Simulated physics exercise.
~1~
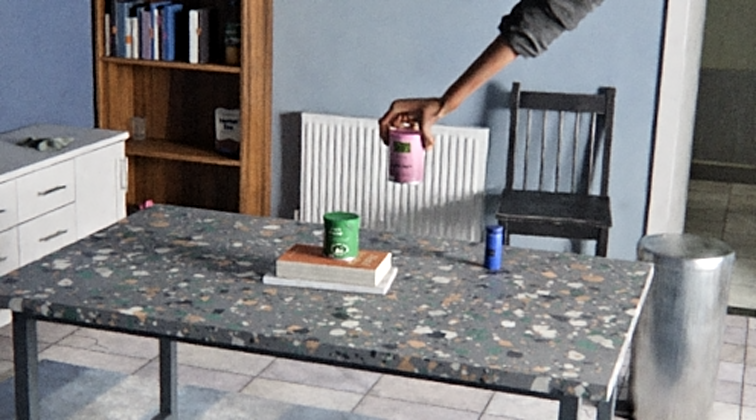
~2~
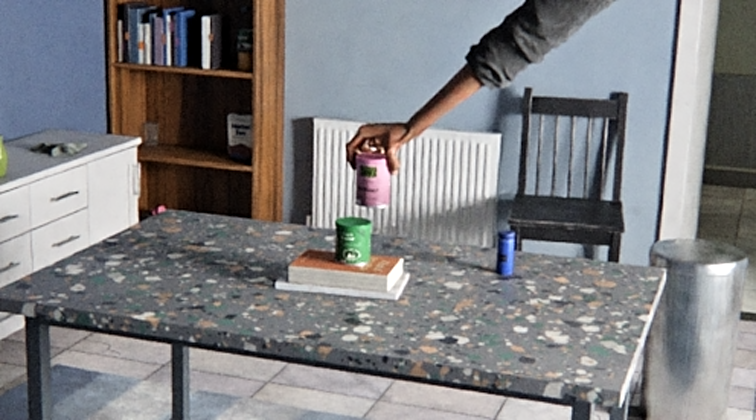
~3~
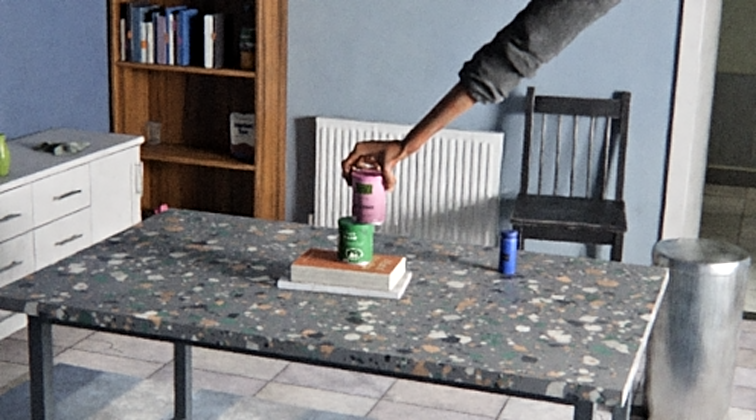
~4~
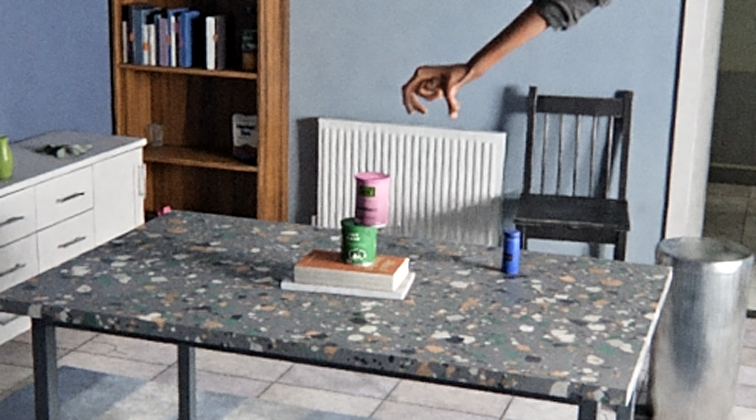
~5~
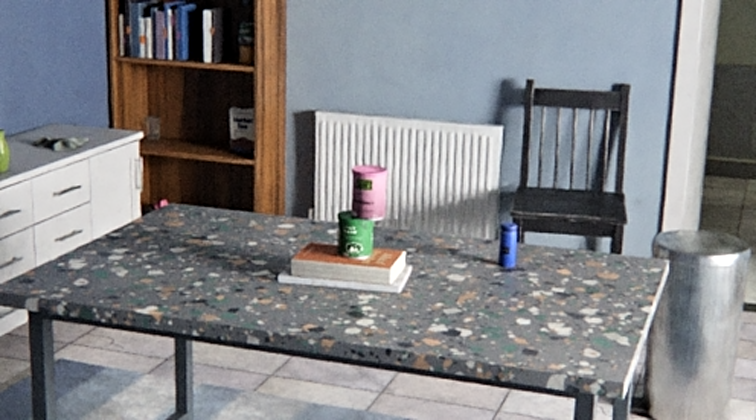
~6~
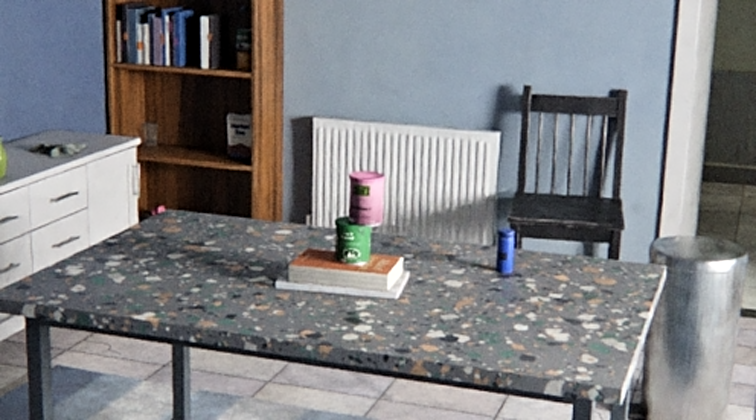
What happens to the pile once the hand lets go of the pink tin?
The pile keeps its balance, with the pink tin staying upright on top of the green pot.
A hand lowering a pink tin onto a green pot atop stacked books, then letting go and withdrawing as the pile stays standing.
